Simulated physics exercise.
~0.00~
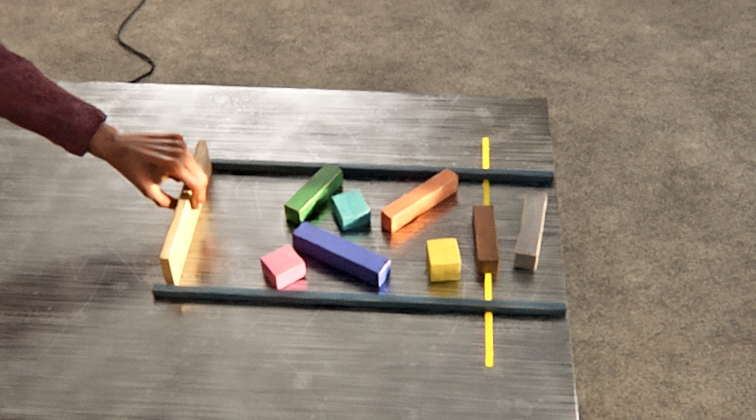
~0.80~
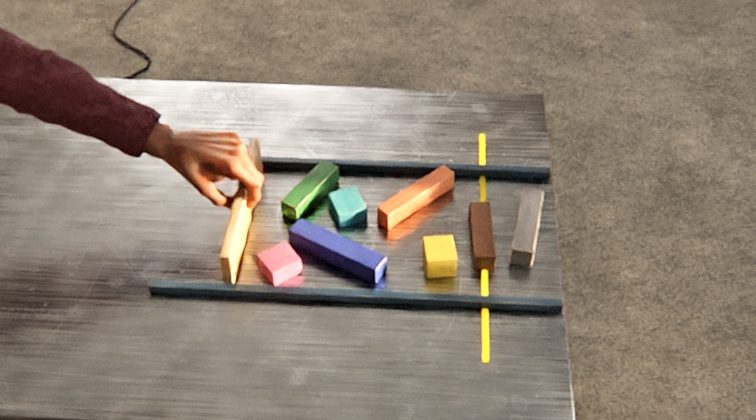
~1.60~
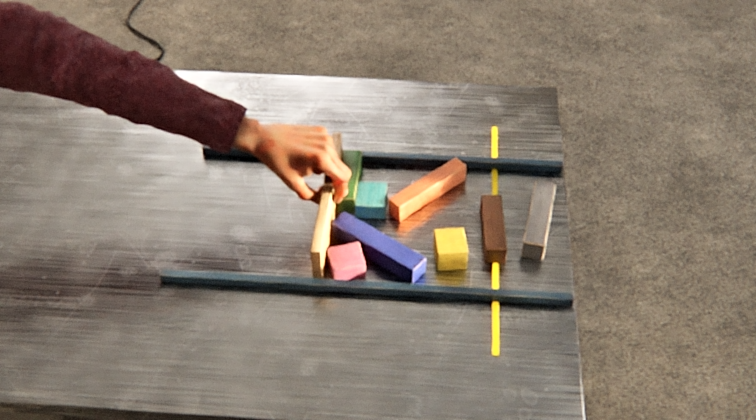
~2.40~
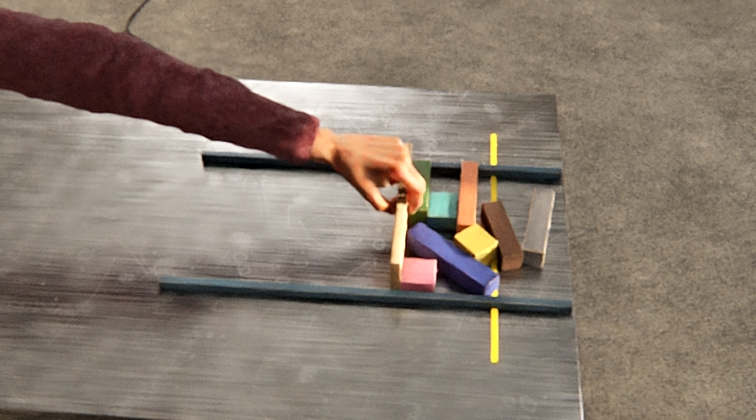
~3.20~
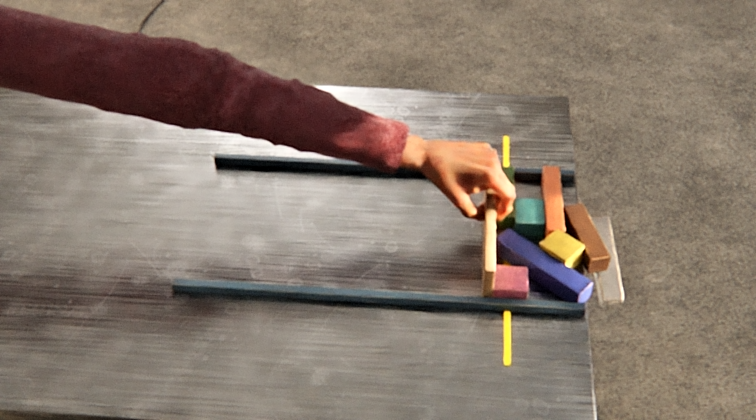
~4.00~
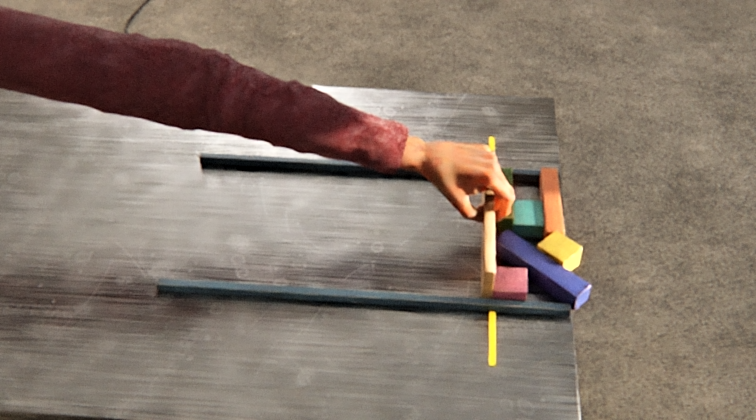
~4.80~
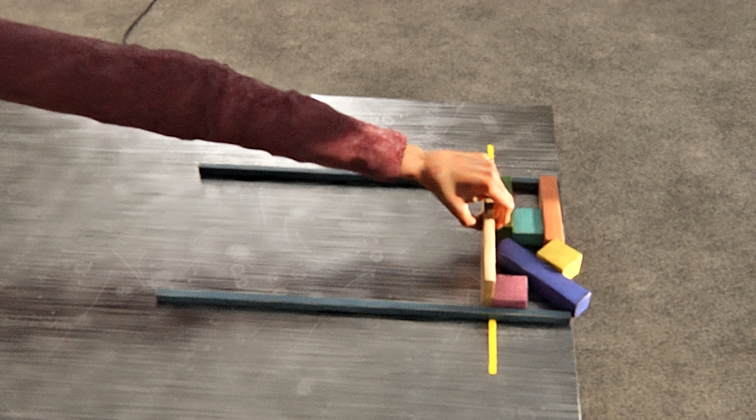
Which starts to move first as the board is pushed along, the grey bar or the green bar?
The green bar starts to move first, as the board reaches it early in the push. The grey bar near the table's edge stays still until later.
